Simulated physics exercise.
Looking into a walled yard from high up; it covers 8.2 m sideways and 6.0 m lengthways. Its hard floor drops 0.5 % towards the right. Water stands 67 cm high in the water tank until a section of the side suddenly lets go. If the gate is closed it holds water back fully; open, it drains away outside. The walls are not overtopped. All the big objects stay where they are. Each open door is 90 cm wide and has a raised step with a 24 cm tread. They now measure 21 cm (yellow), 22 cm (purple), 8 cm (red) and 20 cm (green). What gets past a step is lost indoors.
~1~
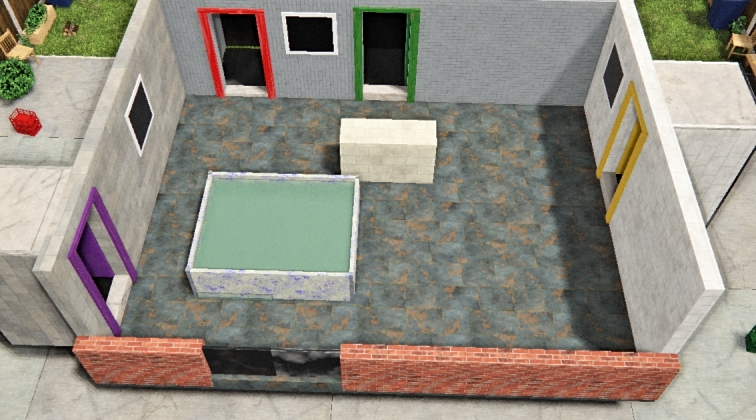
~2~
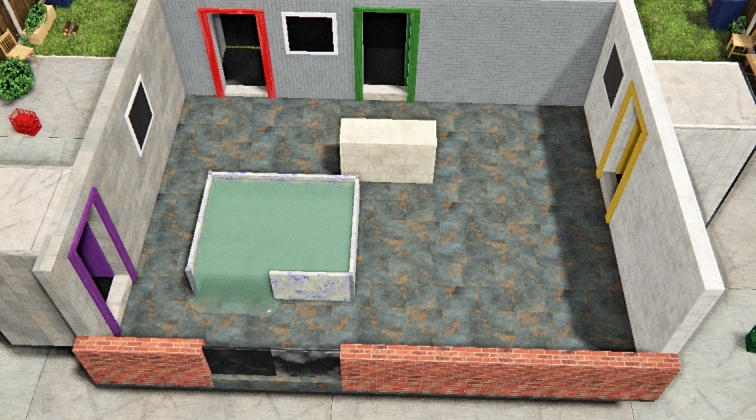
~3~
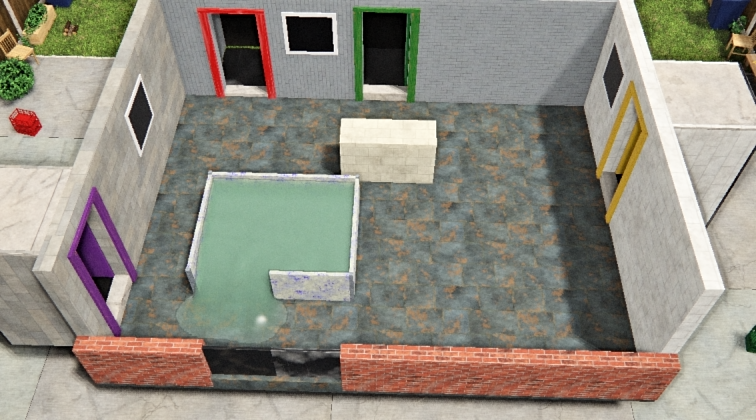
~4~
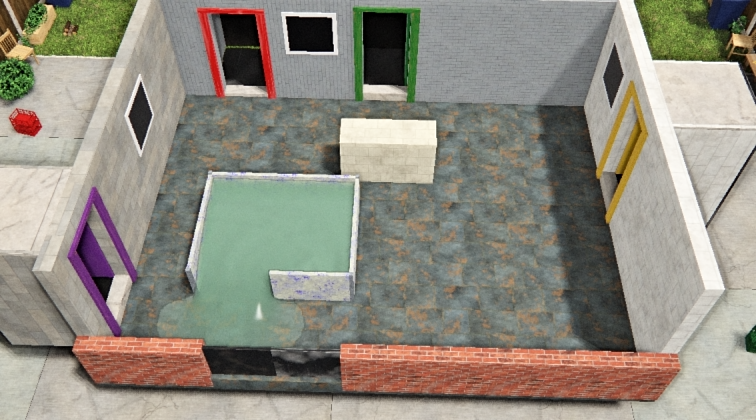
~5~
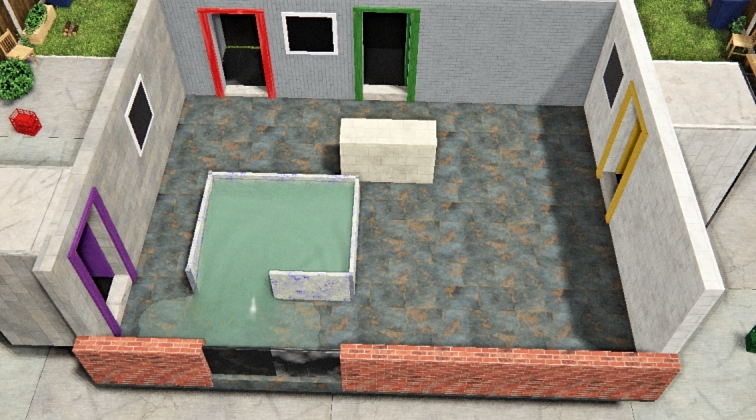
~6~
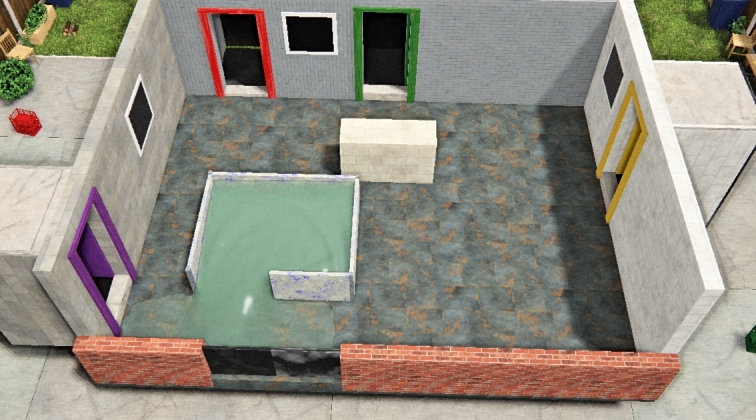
A walled tank of green water opens at the front and water spreads across the floor.
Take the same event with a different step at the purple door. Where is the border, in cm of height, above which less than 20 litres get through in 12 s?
About 29 cm.
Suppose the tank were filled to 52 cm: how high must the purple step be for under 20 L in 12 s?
Some 22 cm.
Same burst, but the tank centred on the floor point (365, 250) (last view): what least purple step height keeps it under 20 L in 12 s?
Some 26 cm.
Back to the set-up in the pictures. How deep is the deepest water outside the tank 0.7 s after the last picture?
Up to some 66 cm.
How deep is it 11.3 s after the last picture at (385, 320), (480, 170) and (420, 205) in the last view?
About 3, 7 and 5 cm.
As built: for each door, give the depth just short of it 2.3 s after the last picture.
Depths in cm: Yellow 0, purple 29, red 0, green 0.
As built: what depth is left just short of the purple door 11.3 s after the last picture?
Roughly 7.0 cm deep.
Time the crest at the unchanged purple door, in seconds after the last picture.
Near 1.6 s.
Then, 0.7 s after the last picture water covers 10 % of the floor, deepest (66 cm) near (111, 361); 16 cm at the purple door, 0 litres in over its 22 cm step.
Then, 2.3 s after the last picture water covers 45 % of the floor, deepest (36 cm) near (123, 361); 29 cm at the purple door, 43 litres in over its 22 cm step.
Then, 11.3 s after the last picture water covers 100 % of the floor, deepest (13 cm) near (590, 252); 7 cm at the purple door, 64 litres in over its 22 cm step.
At the purple door as built, the water peaked near 32 cm, 1.5 s after the last picture.
Run again over the same 12 s with other heights there, 41 litres in over 25 cm, 8 litres over 34 cm. The limit of 20 litres is kept from about 29 cm up.
